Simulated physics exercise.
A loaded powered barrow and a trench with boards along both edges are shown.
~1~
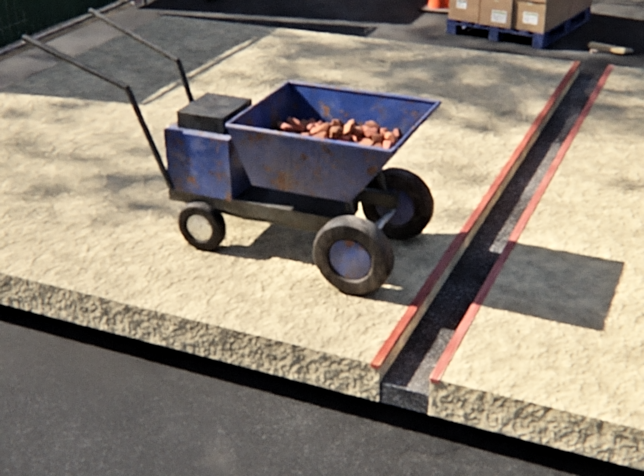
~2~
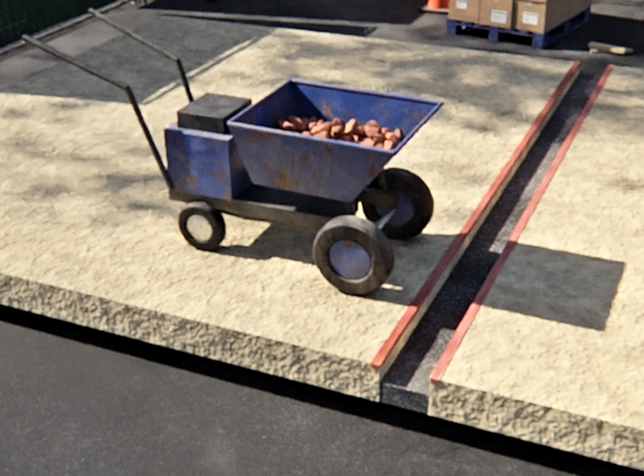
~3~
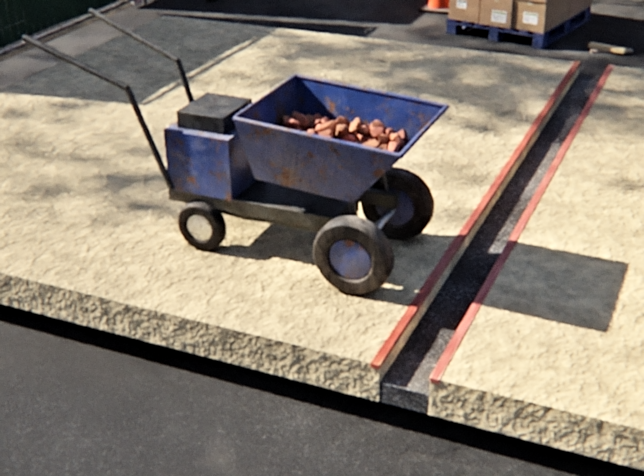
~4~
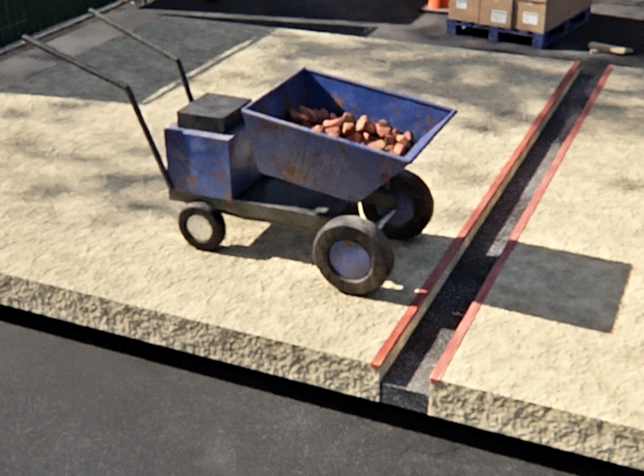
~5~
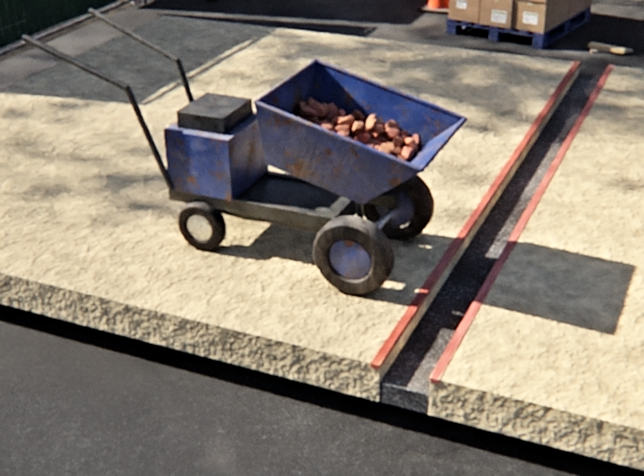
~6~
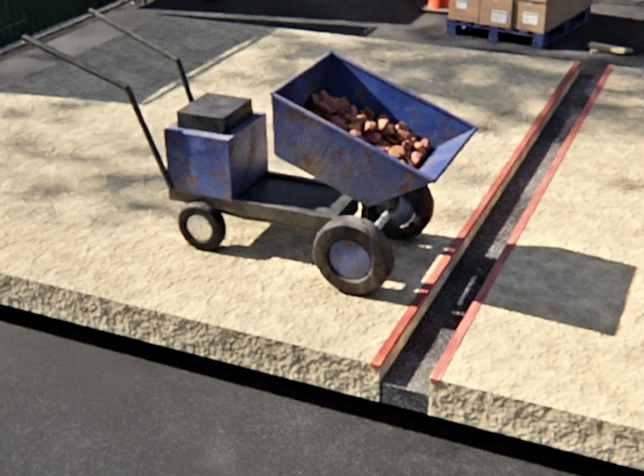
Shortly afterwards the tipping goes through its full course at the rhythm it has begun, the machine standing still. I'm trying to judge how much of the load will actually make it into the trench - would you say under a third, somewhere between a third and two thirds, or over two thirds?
To my eye, the trench share falls short of a third.
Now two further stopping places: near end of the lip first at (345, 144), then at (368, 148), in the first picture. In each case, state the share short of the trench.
Position 1 near 0 %, position 2 near 0 %.
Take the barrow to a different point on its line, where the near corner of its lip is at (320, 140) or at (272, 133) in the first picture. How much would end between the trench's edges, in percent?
Estimates, in order: 60 % then 20 %.
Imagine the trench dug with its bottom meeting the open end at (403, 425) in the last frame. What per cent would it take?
The share comes to around 0 percent.
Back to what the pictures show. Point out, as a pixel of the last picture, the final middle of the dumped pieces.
Near pixel (536, 290).
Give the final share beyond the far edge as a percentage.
70 %.
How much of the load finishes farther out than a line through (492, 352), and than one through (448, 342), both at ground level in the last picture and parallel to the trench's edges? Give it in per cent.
Estimate, first then second: 50 %, 70 %.
Soon, skip tipped steeply; all in the skip.
A while on, skip tipped right over; most in the skip; about a quarter beyond it.
Towards the end, skip tipped right over; about a third in the skip; about two thirds beyond it.
Finally, skip tipped right over; about a third in the skip; a stray few in or heaped over the trench; about two thirds beyond it.
